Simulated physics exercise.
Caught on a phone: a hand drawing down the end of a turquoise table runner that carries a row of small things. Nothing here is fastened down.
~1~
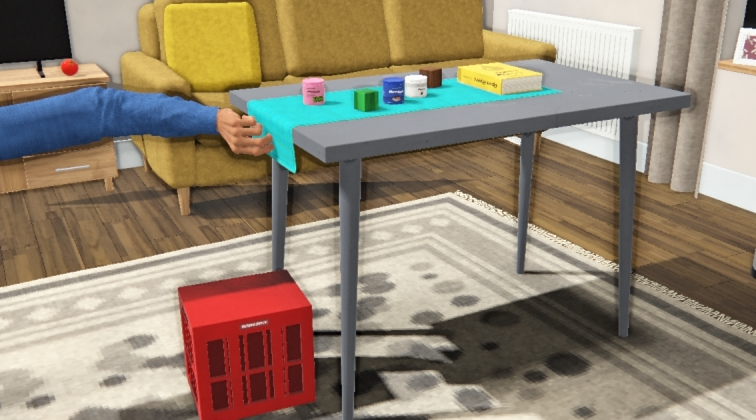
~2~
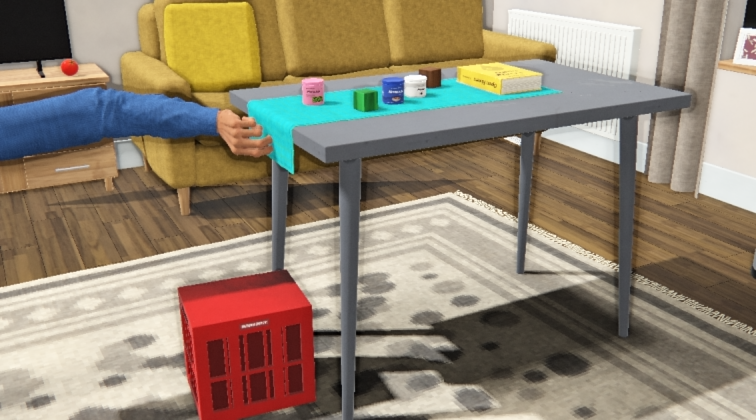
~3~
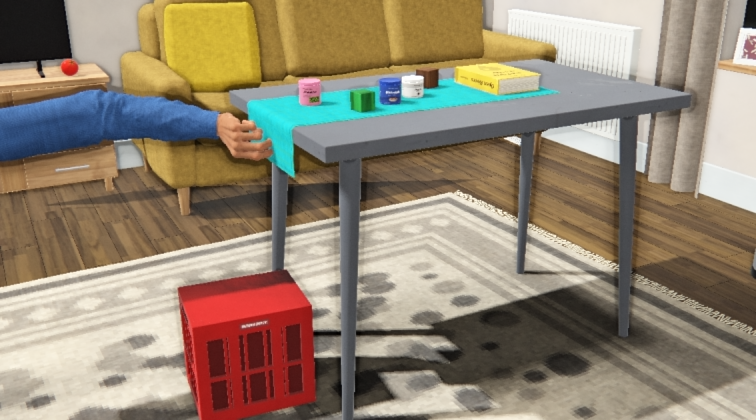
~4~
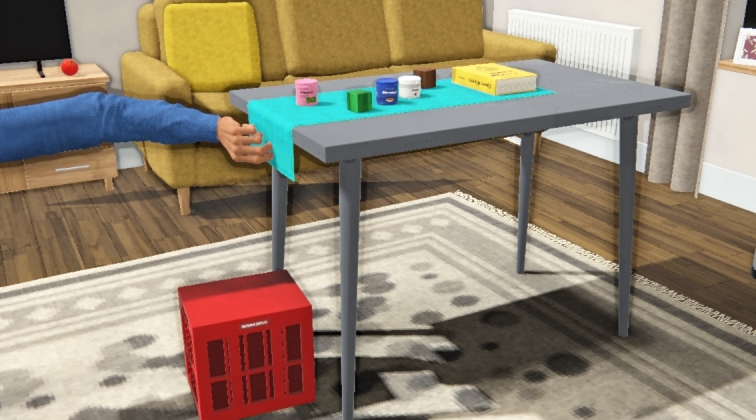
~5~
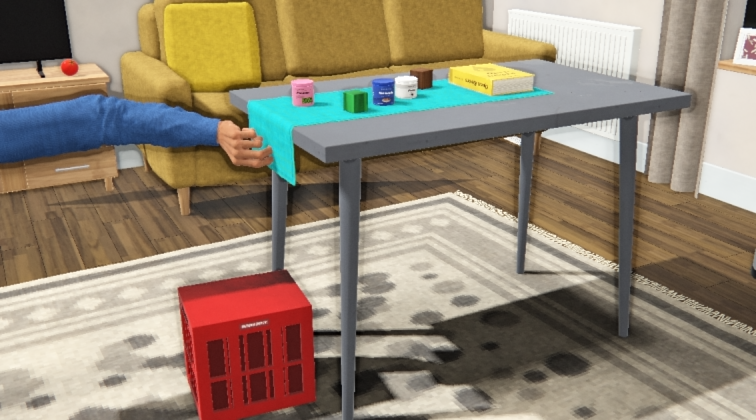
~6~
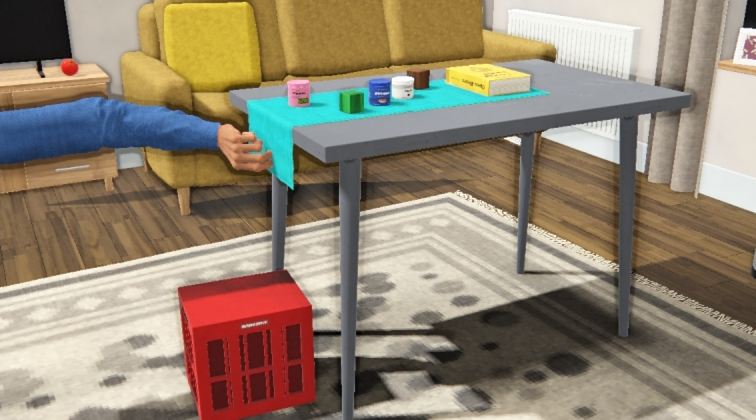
At first, a hand in a blue sleeve grips the end of a turquoise runner hanging over a gray table's left edge, above a red crate. The hand then draws the cloth slowly down, and the pink, blue and white pots, green and brown cubes and yellow box shift slightly left with it.
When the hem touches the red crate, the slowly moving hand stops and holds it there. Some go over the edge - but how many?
Three go over.
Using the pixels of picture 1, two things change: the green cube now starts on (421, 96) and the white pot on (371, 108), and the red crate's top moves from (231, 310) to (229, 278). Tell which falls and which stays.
The green cube ends up still on top and the white pot ends up off the top.
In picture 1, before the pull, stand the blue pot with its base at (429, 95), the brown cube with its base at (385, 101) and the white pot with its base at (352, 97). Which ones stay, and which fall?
As for the blue pot, it stays where it is; the brown cube tips off; the white pot tips off.
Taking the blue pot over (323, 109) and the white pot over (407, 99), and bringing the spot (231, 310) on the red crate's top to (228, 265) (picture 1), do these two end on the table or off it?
The blue pot ends up off the top and the white pot ends up still on top.
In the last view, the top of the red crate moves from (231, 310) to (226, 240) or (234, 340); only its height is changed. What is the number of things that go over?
1 and 4.
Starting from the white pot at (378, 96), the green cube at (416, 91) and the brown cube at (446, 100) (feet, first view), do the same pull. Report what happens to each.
Here's the result: The white pot leaves the top, the green cube remains in place and the brown cube remains in place.
Soon after, hem near (272, 213); all still up.
Then, hem near (273, 269); pink pot and green cube gone.
At rest, hem on the crate; pink pot, green cube and blue pot gone. The answer is three.
